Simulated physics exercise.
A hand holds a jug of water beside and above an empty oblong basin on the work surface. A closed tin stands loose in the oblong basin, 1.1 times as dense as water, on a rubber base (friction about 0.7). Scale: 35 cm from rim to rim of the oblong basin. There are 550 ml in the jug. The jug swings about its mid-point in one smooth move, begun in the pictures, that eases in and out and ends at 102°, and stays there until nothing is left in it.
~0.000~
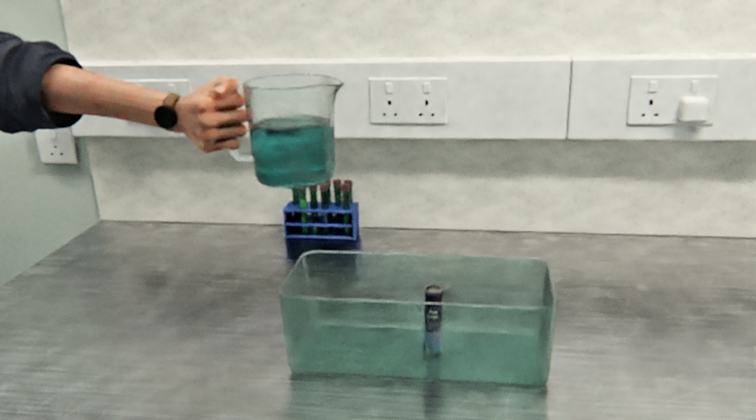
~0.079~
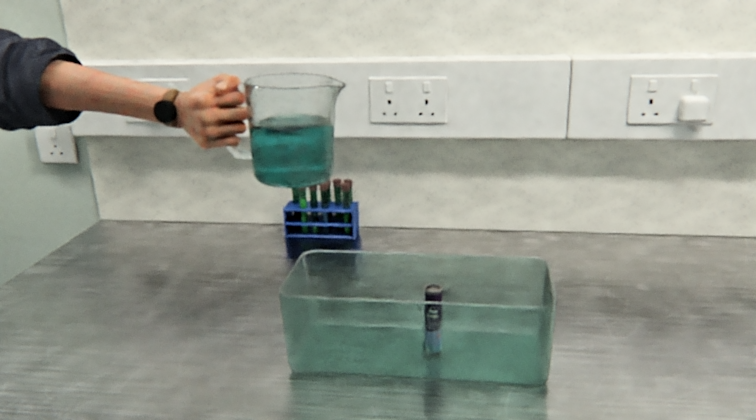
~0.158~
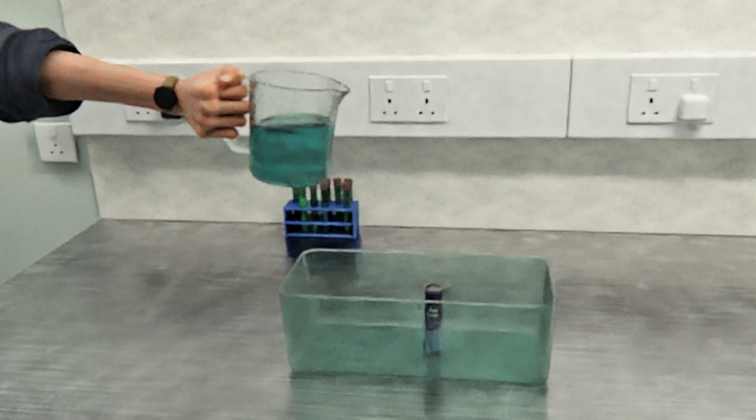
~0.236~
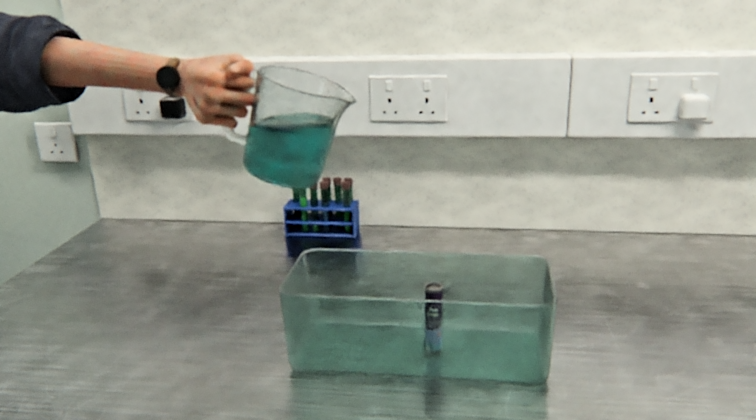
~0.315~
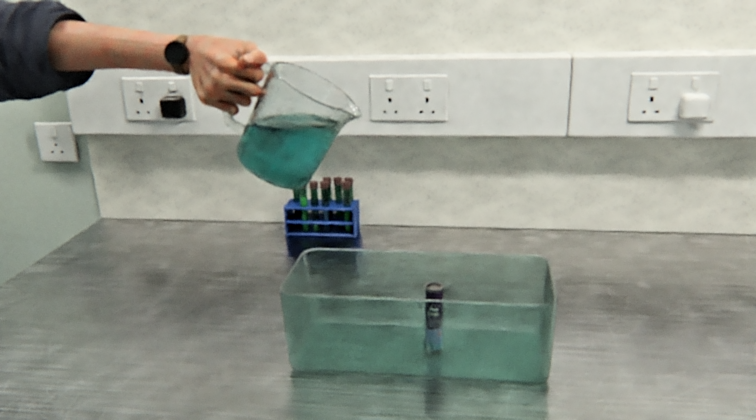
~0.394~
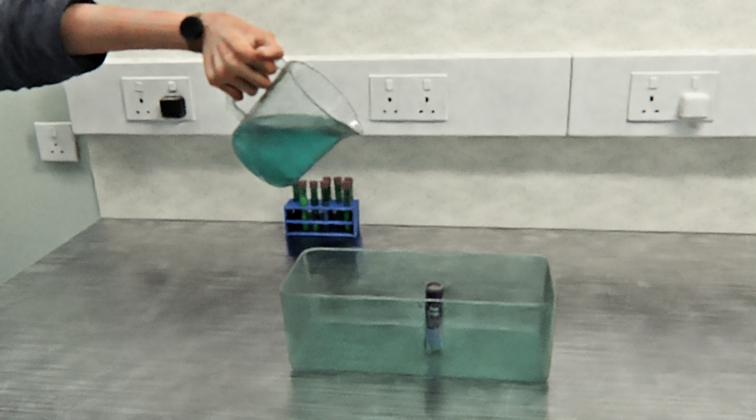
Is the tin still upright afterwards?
It goes over.
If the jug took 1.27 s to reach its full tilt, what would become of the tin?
Then it falls.
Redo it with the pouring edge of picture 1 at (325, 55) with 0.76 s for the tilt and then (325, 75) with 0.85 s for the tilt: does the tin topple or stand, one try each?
First it goes over; then it keeps standing.
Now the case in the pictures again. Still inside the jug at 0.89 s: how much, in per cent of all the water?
Some 20 per cent.
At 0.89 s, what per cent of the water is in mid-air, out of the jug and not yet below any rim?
Near 24 in a hundred.
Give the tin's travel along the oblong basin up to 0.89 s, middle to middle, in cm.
Some 3 cm.
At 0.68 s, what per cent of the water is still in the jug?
Some 64 per cent.
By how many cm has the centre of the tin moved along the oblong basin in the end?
Some 8.5 cm.
By 0.68 s the tilt is 92° and 64 per cent is still to pour; the tin stands where it began.
By 0.89 s the tilt is 102° and 19 per cent is still to pour; the tin leans 13°.
By 1.11 s the tilt is 102° and 3 per cent is still to pour; the tin lies on its side.
By 1.35 s the tilt is 102° and 0 per cent is still to pour; the tin lies on its side.
At rest the tin lies on its side.
